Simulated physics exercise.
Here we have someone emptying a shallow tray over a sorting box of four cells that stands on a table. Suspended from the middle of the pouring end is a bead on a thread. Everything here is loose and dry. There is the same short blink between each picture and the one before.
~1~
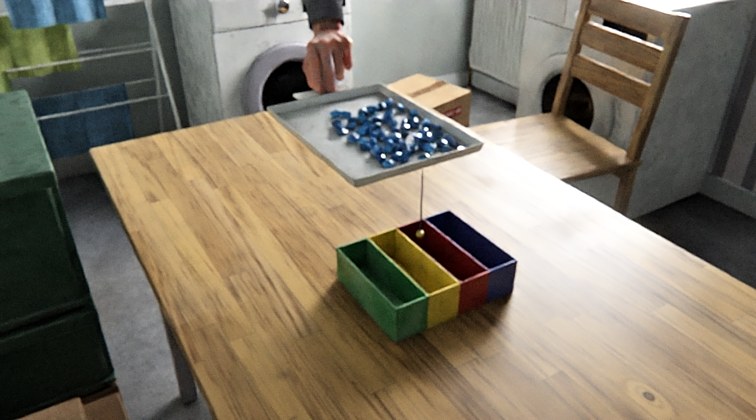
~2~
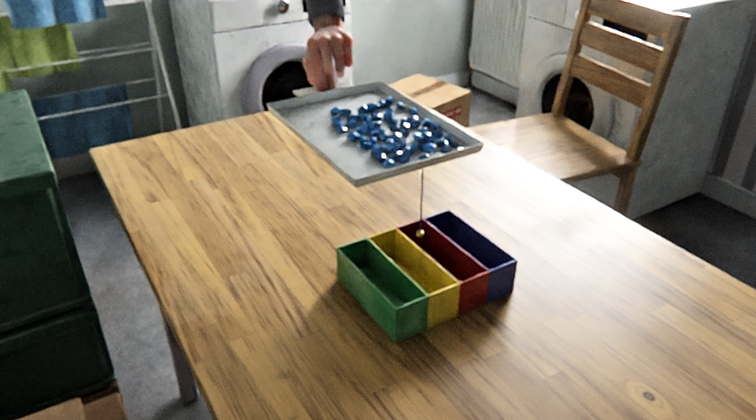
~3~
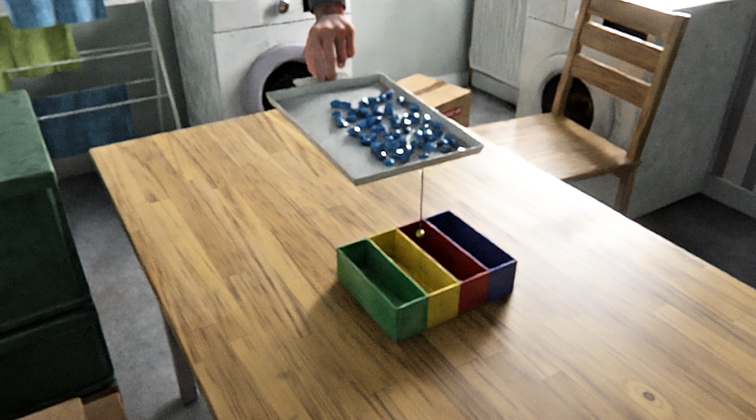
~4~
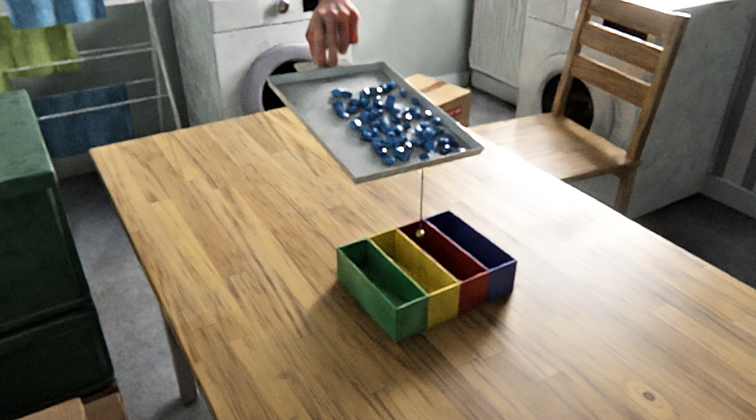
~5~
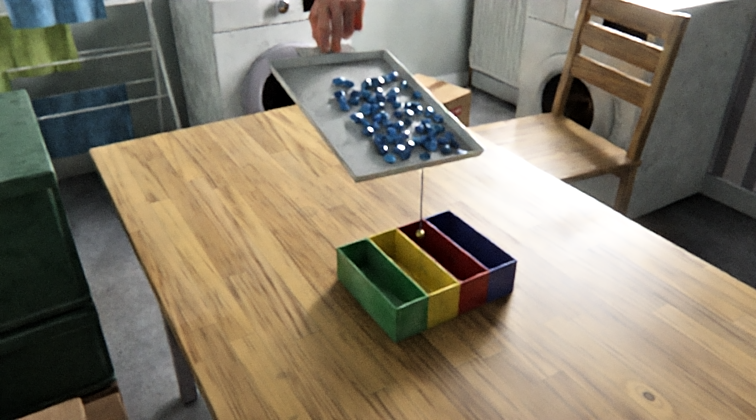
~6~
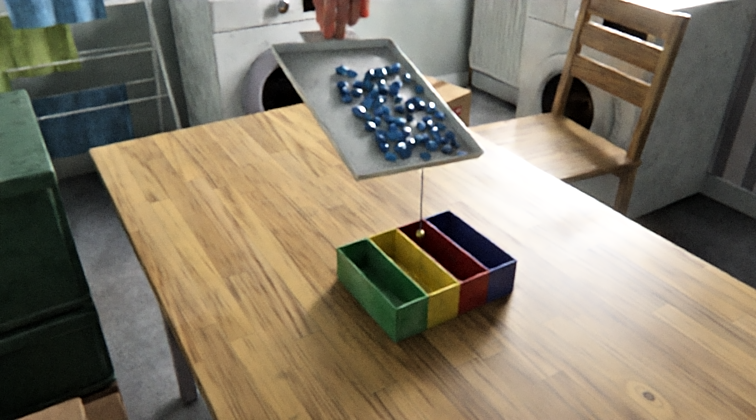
Laundry room table, a hand gradually raising the back of a grey tray of blue stones above a four-coloured sorting box.
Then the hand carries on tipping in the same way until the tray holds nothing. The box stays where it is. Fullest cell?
Fullest: Blue.
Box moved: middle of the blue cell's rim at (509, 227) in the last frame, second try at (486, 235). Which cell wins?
So it's the red one for the first shift and that blue cell for the second.
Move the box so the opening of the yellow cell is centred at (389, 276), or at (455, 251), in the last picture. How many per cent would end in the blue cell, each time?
You'd get 20 in a hundred first and 10 in a hundred after that.
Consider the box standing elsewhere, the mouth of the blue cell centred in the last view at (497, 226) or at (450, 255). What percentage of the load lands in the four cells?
First case: Some 100 %; second case: Some 30 %.
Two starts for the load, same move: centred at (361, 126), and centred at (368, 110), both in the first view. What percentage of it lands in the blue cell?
First about 50, then 40 per cent.
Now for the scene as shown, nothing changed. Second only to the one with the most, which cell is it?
The cell in red.
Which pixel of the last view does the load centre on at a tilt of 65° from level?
The middle of the load sits near (453, 148).
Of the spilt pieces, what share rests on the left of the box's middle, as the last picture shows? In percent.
Looks to be around 0 per cent of the spill.
Shortly afterwards, tray tipped steeply; all but a few on the tray; a little falling or outside the box.
Next, tray tipped past a quarter turn; a little on the tray; near a quarter in the blue cell; a little in the red cell; only a few in the yellow cell; near half falling or outside the box.
Some moments later, tray tipped past a quarter turn; near half in the blue cell; near a quarter in the red cell; a little in the yellow cell; near a quarter falling or outside the box.
In the end, tray tipped past a quarter turn; near half in the blue cell; near a quarter in the red cell; a little in the yellow cell; none at all in the green cell; near a quarter outside the box.
